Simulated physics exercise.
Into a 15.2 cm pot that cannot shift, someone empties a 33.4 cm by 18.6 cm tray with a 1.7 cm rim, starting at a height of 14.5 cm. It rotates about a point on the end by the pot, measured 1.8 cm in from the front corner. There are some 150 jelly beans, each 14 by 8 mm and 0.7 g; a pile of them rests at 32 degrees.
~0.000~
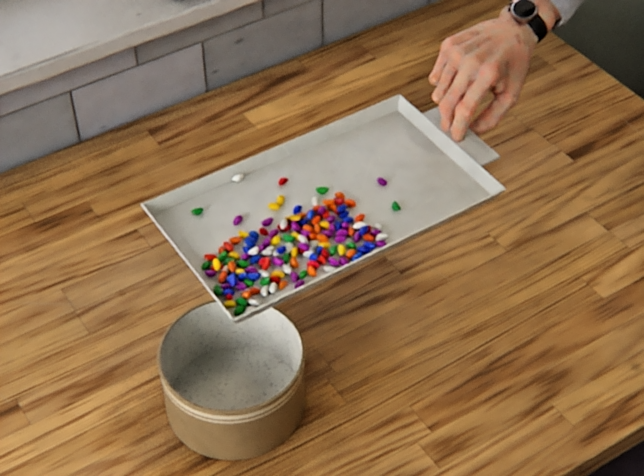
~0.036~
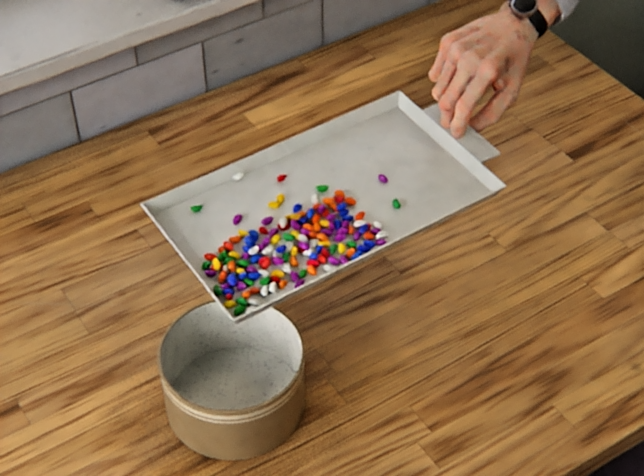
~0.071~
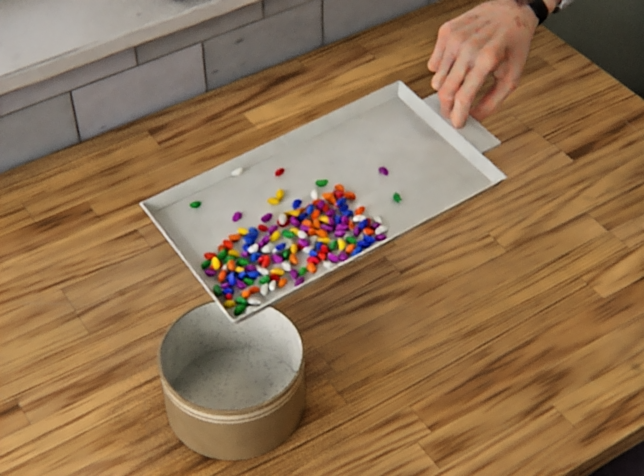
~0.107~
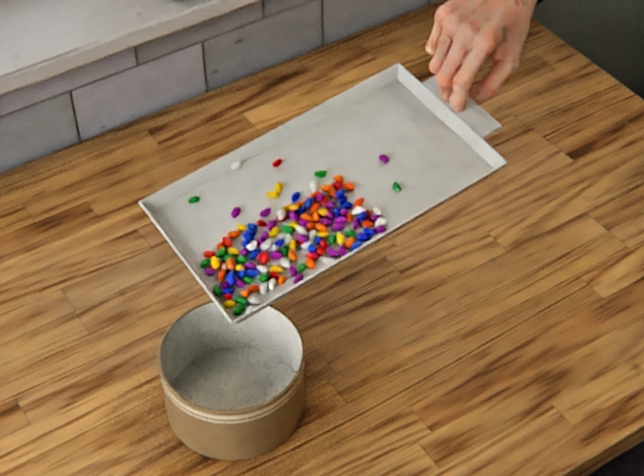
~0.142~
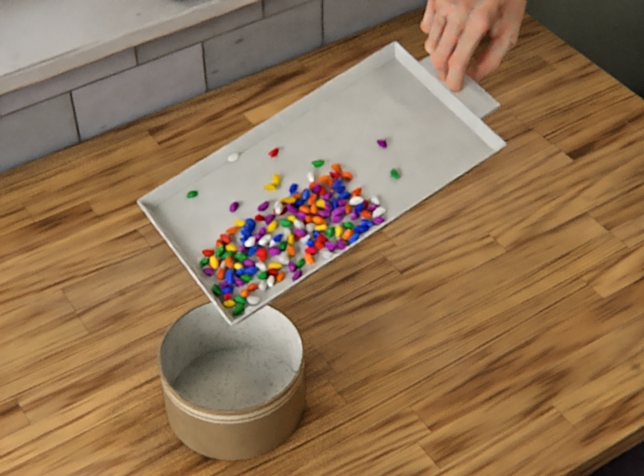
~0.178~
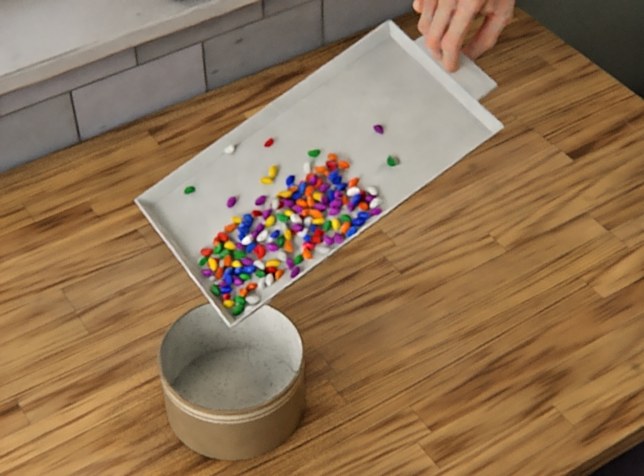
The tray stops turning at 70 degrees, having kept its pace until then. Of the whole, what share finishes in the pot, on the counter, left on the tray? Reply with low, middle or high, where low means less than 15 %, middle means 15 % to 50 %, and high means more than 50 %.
My answer: Pot - high; counter - middle; tray - low.
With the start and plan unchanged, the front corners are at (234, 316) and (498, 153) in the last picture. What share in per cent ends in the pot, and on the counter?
The pot gets 85 and the counter 10.
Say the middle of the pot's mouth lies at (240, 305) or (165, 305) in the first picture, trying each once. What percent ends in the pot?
Roughly 0 and 20 percent.
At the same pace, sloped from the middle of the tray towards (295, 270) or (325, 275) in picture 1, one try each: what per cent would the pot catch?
That would be close to 75 per cent and then close to 75 per cent.
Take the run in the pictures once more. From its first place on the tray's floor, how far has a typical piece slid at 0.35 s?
Displacement on the tray: About 2 cm.
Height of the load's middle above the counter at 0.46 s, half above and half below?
Roughly 20 centimetres, more or less.
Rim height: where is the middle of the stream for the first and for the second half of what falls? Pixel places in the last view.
Roughly (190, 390) to begin with, later roughly (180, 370).
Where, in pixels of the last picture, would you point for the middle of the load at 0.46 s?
Load centre: About (230, 266) px.
After 0.35 s, tilt 47 degrees; the tray holds 100 %, the pot 0 %.
After 0.46 s, tilt 64 degrees; the tray holds 100 %, the pot 0 %.
After 0.70 s, tilt 70 degrees; the tray holds 15 %, the pot 45 %.
In the end, at 2.2 s, pot 60 %, counter 35 %, tray 5 %.
